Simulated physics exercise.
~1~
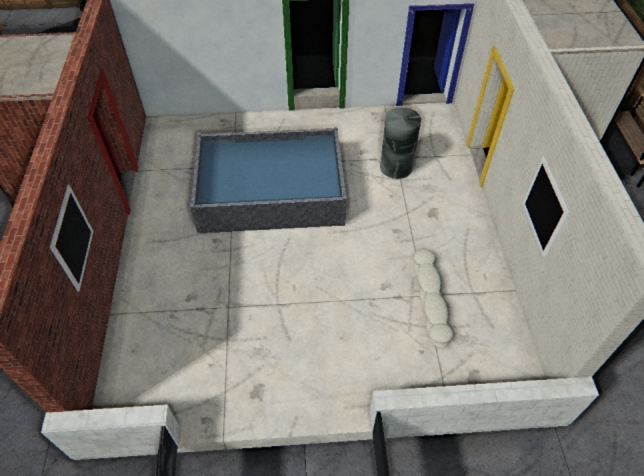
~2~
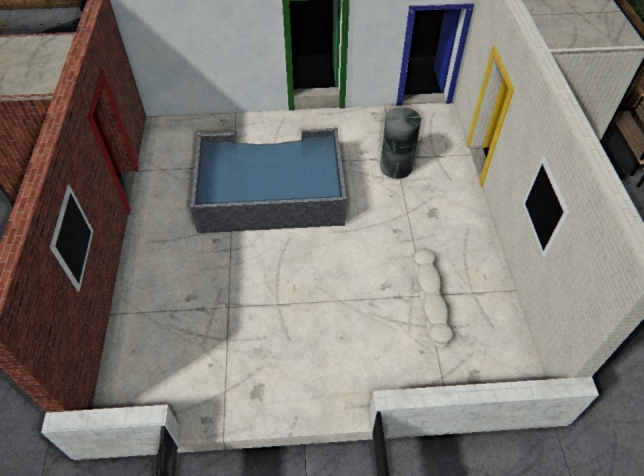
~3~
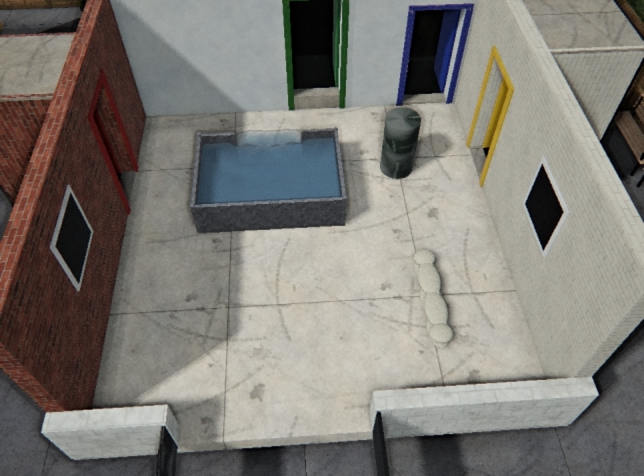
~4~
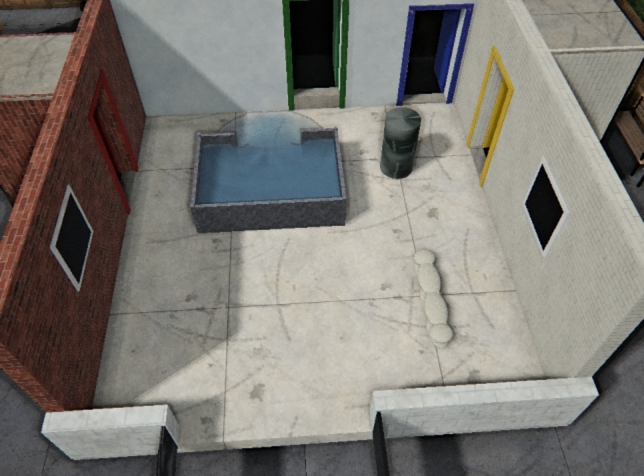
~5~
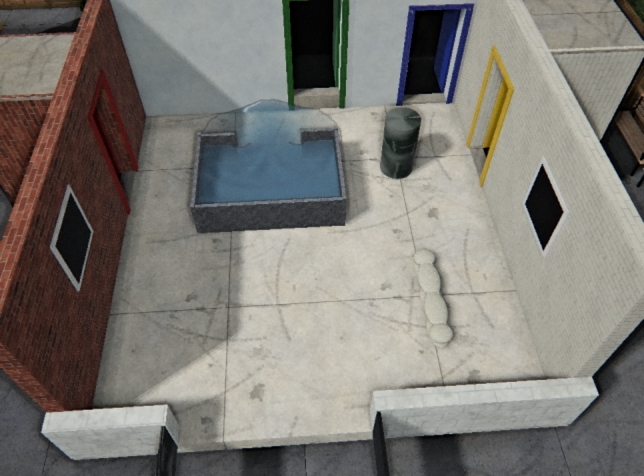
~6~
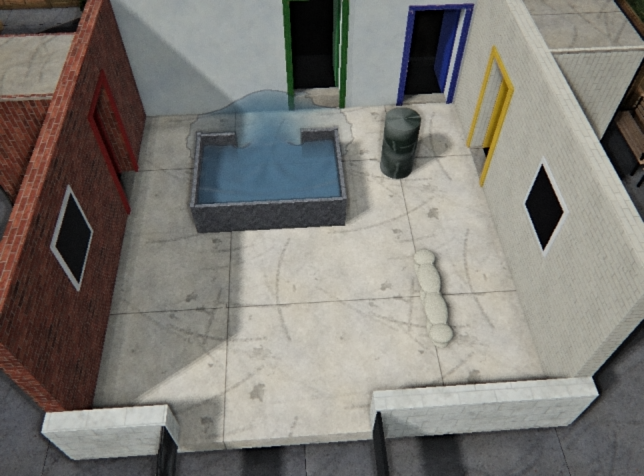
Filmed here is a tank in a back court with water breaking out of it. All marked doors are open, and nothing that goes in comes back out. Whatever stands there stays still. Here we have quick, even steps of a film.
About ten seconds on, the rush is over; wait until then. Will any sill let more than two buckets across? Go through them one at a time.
The blue door does; the red door does; the green door does not; the yellow door does.
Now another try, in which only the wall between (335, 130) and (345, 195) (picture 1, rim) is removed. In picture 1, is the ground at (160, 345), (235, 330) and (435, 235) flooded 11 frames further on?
Point by point: Untouched, untouched and swamped.
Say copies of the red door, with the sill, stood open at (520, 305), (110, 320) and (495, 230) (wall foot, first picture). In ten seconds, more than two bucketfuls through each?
Door by door: Ends up below, ends up below, ends up below.
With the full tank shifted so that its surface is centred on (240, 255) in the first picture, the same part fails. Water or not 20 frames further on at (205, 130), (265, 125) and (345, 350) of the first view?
Soaked, soaked, parched.
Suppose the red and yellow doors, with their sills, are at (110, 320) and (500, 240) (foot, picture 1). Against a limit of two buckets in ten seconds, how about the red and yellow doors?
Well, the red door falls below the limit, but the yellow door falls below the limit.
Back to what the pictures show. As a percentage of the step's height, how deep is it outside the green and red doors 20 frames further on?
About 50 and 200 per cent.
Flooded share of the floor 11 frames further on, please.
Estimate: Some 25 in a hundred.
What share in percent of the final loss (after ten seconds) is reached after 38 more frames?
I'd estimate some 45 per cent.
A moment on, water covers 10 % of the floor; the blue door not reached, the red door not reached, the green door wet at the sill, nothing in, the yellow door not reached.
Next, water covers 25 % of the floor; the blue door wet at the sill, nothing in, the red door wet at the sill, nothing in, the green door under two buckets in, the yellow door not reached.
Then, water covers 40 % of the floor; the blue door under two buckets in, the red door under two buckets in, the green door under two buckets in, the yellow door over two buckets in.
Later, water covers 75 % of the floor; the blue door over two buckets in, the red door over two buckets in, the green door under two buckets in, the yellow door far over two buckets in.
In the end, water covers 90 % of the floor; the blue door over two buckets in, the red door over two buckets in, the green door under two buckets in, the yellow door far over two buckets in.
